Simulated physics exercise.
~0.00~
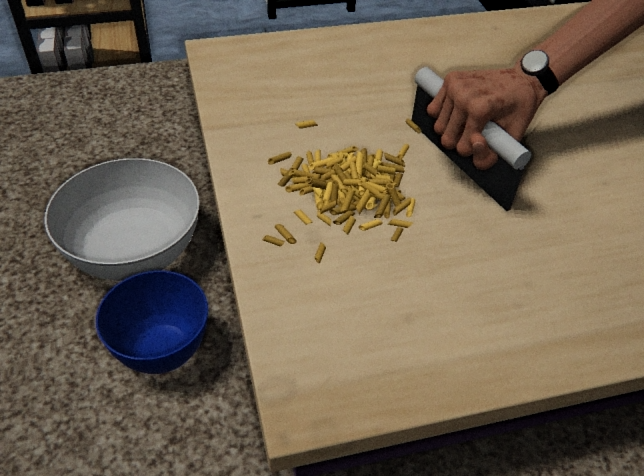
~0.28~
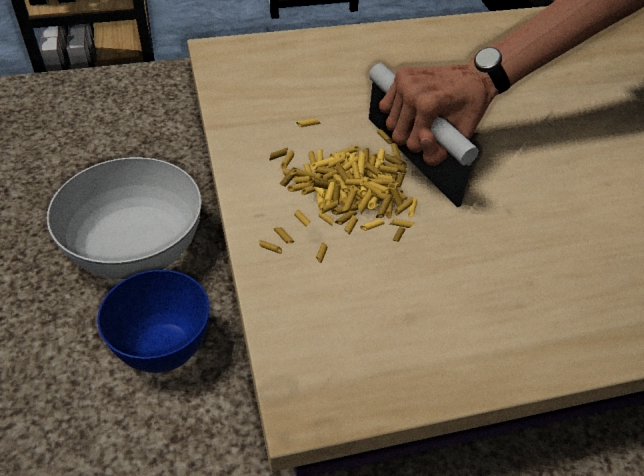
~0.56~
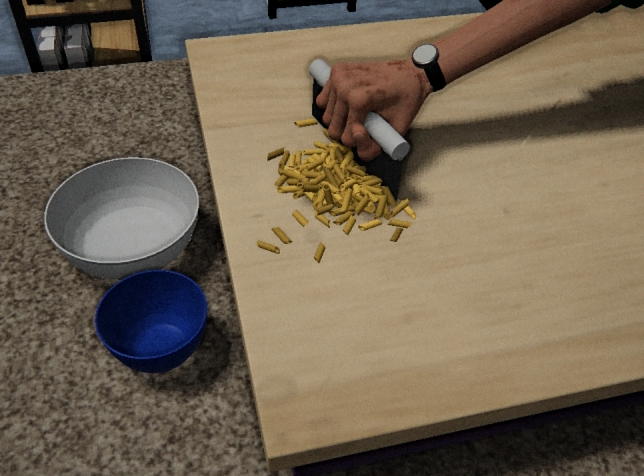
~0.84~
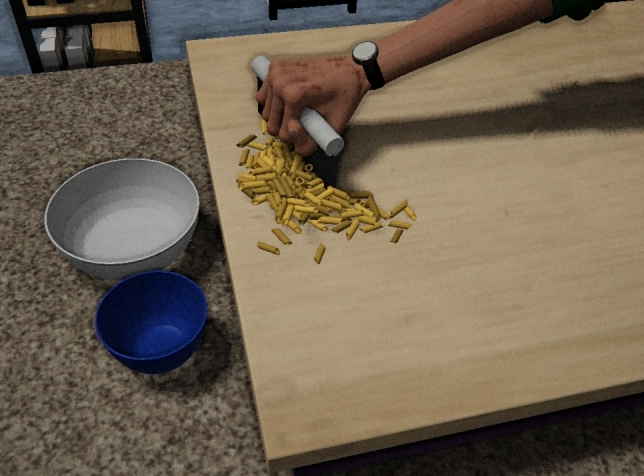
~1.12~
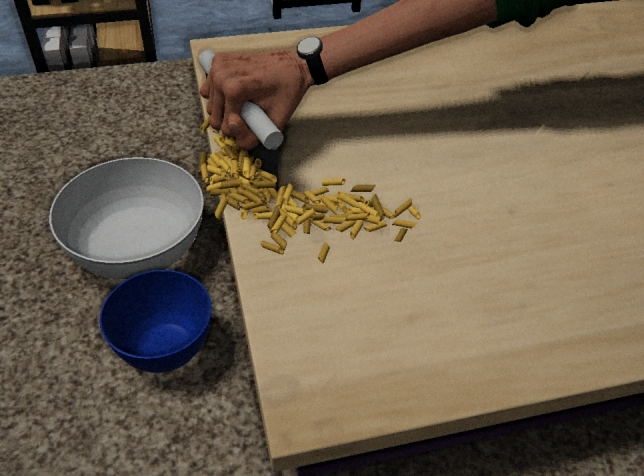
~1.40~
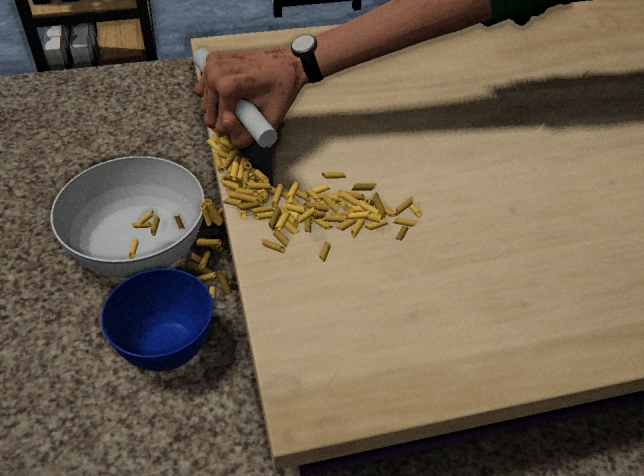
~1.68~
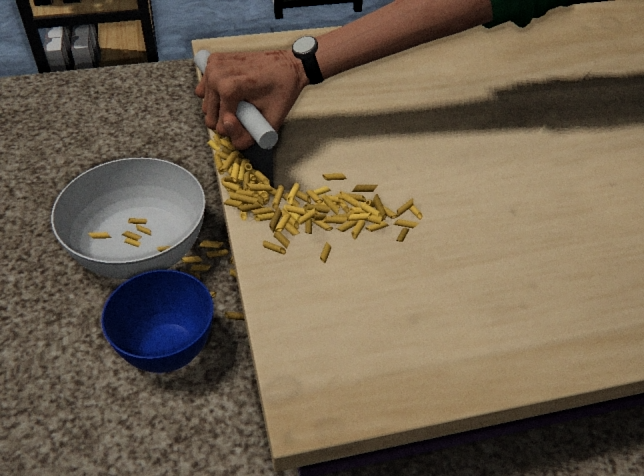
The clip opens on a wooden board with a loose pile of dry yellow pasta tubes, while a white bowl and a blue bowl stand on the speckled counter to the left. A hand wearing a watch grips a dark scraper by its pale handle and slides it left toward the pile. The blade meets the pasta and pushes the upper part along, stretching the heap toward the board's left edge. The hand stops at the edge, and some pieces tumble over. A few land in the white bowl, others miss and drop onto the counter beside the bowls, and most remain on the board.
